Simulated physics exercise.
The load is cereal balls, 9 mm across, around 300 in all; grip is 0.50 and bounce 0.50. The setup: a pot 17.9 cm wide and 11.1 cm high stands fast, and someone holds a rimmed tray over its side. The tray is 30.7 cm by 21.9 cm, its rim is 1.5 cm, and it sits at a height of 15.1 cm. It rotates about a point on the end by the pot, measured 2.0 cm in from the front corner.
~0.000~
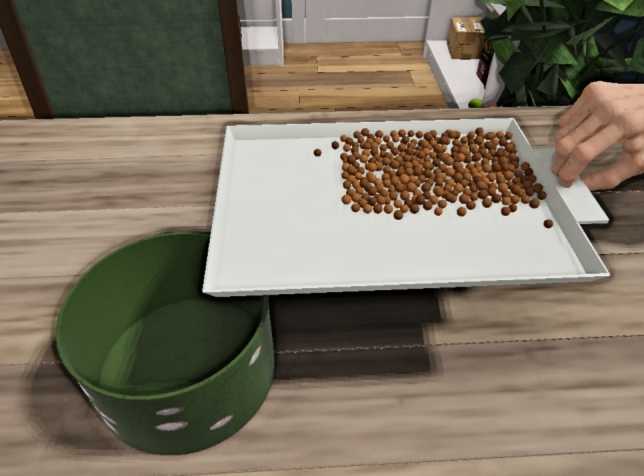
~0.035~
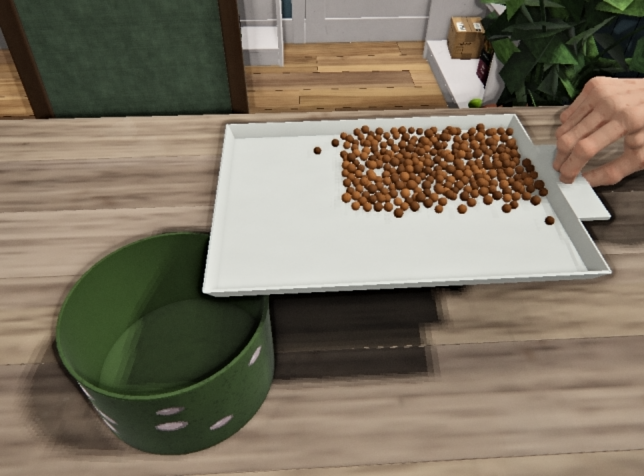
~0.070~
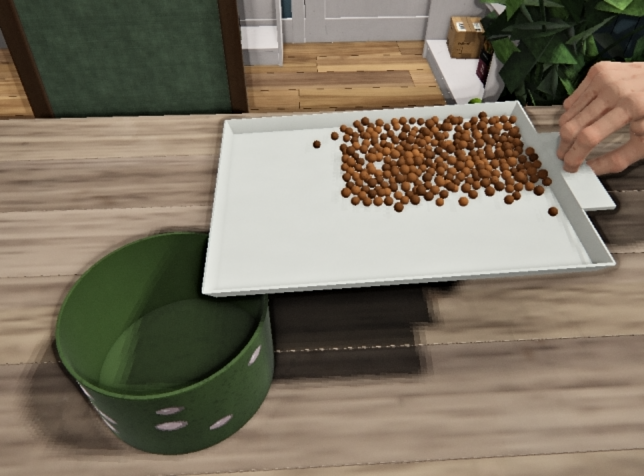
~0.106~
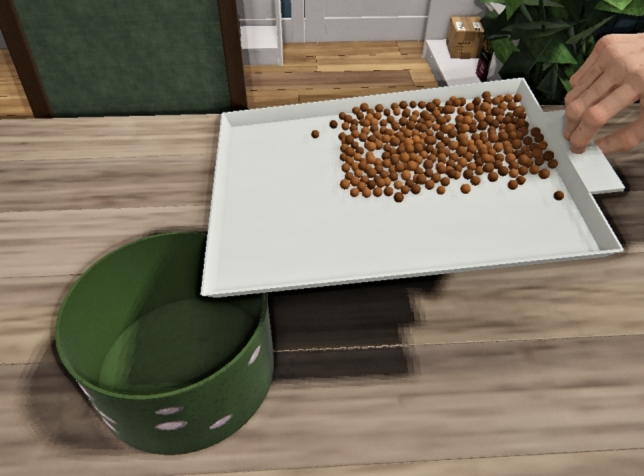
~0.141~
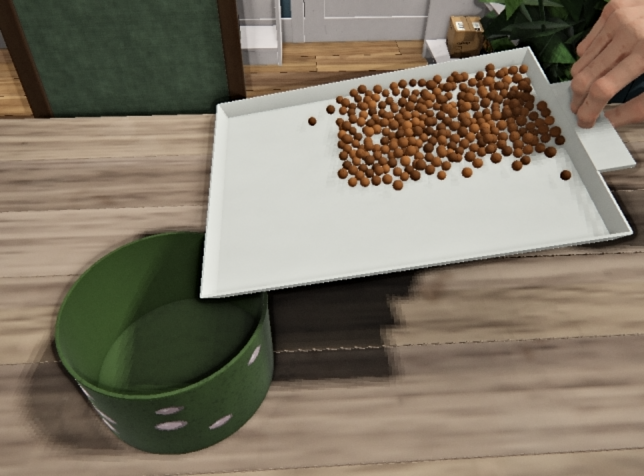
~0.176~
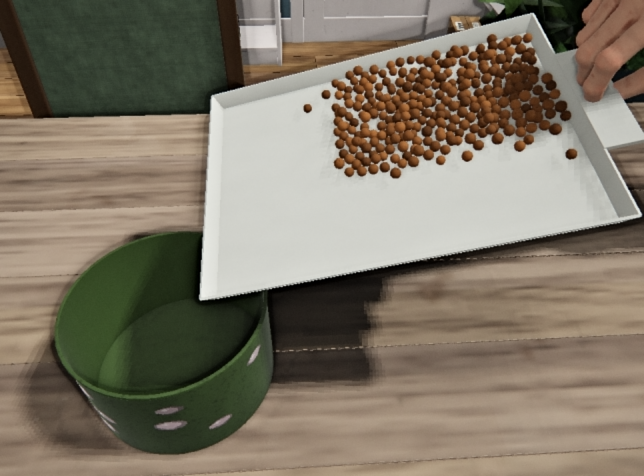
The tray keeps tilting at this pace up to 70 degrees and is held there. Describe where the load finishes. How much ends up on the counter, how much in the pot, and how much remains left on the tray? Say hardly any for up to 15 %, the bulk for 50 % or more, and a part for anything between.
By place: Counter a part, pot the bulk, left on the tray hardly any.
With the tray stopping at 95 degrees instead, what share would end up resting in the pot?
The pot would get around 60 per cent.
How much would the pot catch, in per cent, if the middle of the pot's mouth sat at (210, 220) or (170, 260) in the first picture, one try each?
That gives roughly 0 per cent and then 15 per cent.
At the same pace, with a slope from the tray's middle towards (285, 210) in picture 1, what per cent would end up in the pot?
Estimate: Near 35 per cent.
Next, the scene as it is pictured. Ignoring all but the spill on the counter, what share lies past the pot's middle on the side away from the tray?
It comes to near 60 percent.
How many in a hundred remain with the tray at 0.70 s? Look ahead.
Load share: Around 0%.
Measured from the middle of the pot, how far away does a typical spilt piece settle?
Close to 22 cm, give or take.
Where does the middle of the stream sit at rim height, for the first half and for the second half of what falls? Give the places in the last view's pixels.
Near (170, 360) at first, near (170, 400) afterwards.
After 0.34 s, tilt 46 degrees; the tray holds 100 %, the pot 0 %.
Then, at 0.45 s, tilt 64 degrees; the tray holds 100 %, the pot 0 %.
Then, at 0.70 s, tilt 70 degrees; the tray holds 0 %, the pot 60 %.
At rest (1.5 s), counter 40 %, pot 60 %, tray 0 %.
